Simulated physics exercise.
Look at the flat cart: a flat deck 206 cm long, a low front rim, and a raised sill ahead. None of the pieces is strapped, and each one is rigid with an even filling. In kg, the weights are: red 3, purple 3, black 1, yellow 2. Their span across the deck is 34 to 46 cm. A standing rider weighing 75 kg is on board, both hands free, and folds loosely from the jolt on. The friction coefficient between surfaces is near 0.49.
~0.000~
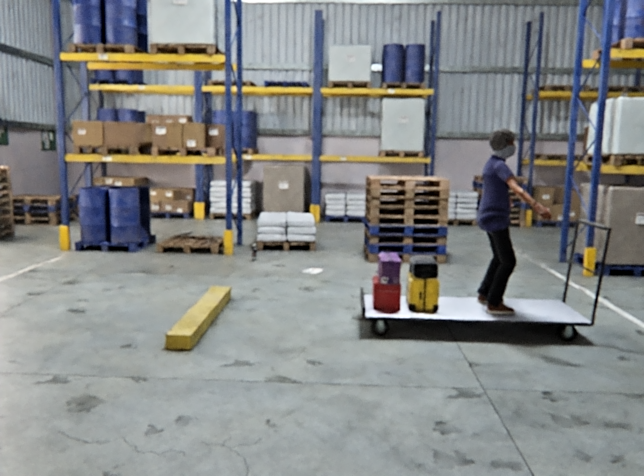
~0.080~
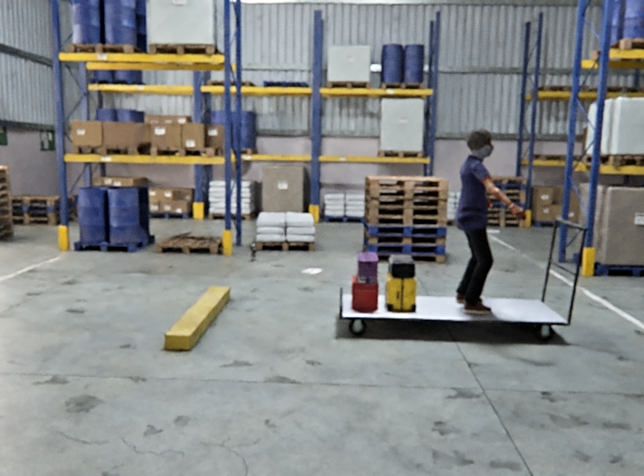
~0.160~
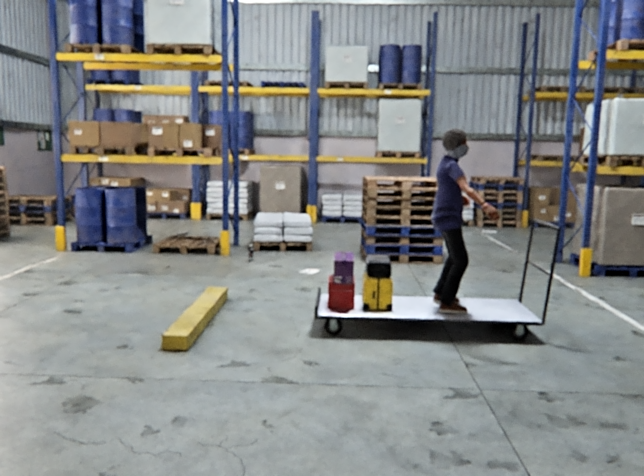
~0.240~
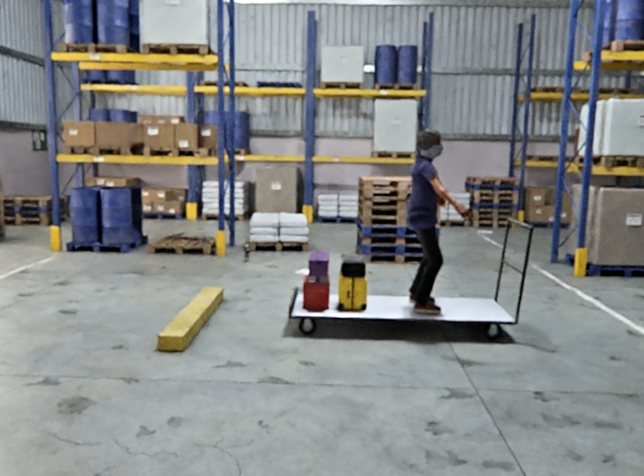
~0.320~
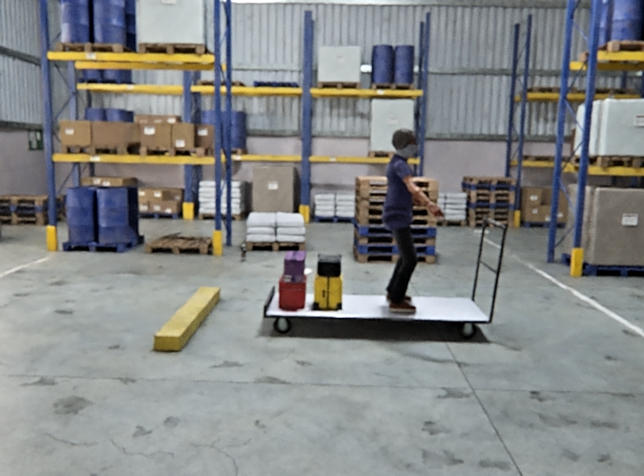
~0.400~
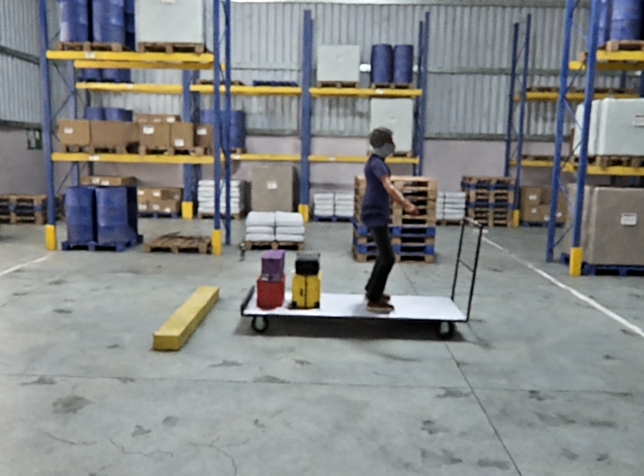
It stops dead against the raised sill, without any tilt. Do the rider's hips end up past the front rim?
It passes the edge.
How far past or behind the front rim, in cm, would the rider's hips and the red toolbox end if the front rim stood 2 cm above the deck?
Rest positions from the front rim: Hips 40 cm past; red 10 cm behind.
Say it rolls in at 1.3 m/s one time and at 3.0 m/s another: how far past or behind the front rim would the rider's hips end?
First try: About 80 cm behind; second try: About 40 cm past.
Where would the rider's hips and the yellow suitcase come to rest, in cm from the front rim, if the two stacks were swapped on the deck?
The hips would end 30 past the front rim, and the yellow one 60 past it.
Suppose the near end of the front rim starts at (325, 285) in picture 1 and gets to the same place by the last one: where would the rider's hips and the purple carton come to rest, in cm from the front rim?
The hips would end 70 cm behind the front rim, and the purple item 60 cm past it.
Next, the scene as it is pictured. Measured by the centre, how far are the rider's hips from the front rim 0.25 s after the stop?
Behind the rim by about 55 cm.
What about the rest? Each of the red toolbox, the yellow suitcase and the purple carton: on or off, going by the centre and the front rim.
By the last picture you'd see red retained, yellow retained and purple shed.
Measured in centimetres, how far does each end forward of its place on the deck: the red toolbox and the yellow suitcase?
The red one ends about 0 cm forward, the yellow one about 10 cm.
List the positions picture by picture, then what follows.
In the first picture, hips (493, 217), yellow suitcase (422, 291), rim corner (364, 316); 0 cm covered, 156 to go.
In the second picture, hips (471, 216), yellow suitcase (401, 291), rim corner (341, 315); 20 cm covered, 135 to go.
In the third picture, hips (447, 216), yellow suitcase (377, 290), rim corner (316, 315); 41 cm covered, 115 to go.
In the fourth picture, hips (422, 216), yellow suitcase (352, 290), rim corner (290, 315); 61 cm covered, 94 to go.
In the fifth picture, hips (397, 215), yellow suitcase (328, 289), rim corner (265, 314); 82 cm covered, 74 to go.
In the sixth picture, hips (375, 214), yellow suitcase (307, 288), rim corner (242, 313); 102 cm covered, 53 to go. Speed about 2.6 m/s.
After 0.61 s the deck stops.
After 1.16 s the rider's hips are 6 cm behind the rim, near (200, 263) in the last picture's view.
After 1.61 s the rider's hips are 26 cm past the rim, near (167, 294) in the last picture's view.
Final state at 4.3 s, past the rim, purple carton, black suitcase and the rider's hips; behind it, red toolbox and yellow suitcase.
